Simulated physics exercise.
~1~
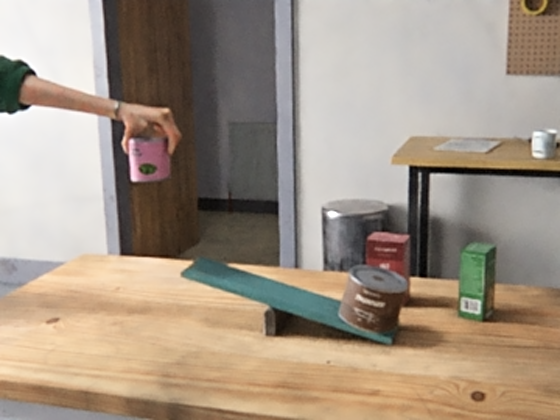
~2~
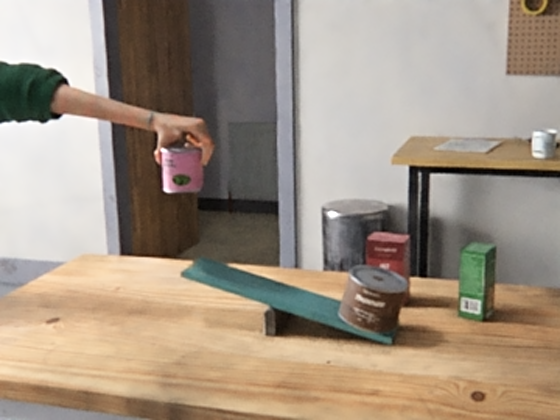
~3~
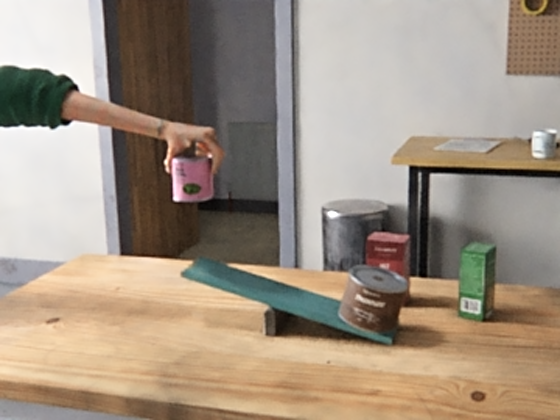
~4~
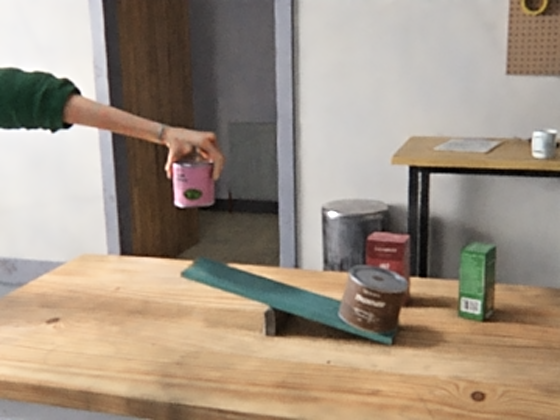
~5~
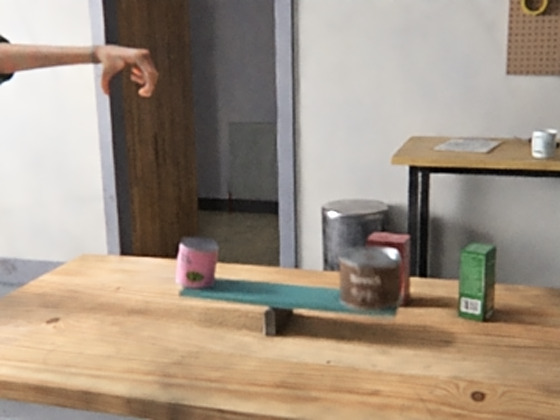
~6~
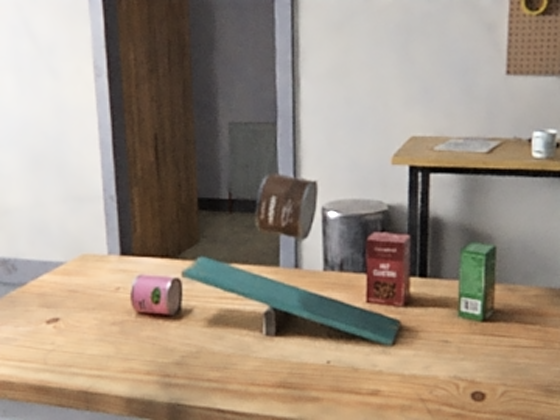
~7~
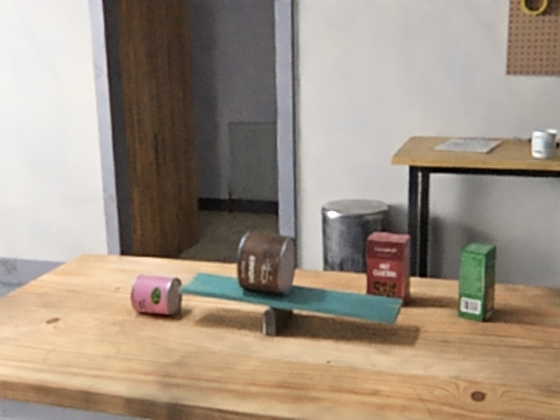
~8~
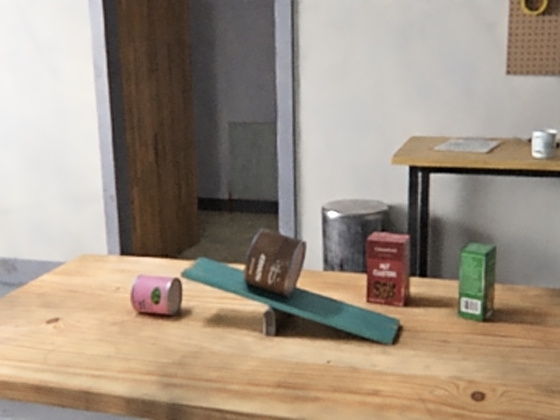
Hand dropping a pink tin onto the raised left end of a turquoise see-saw, flipping a brown tub onto its middle.
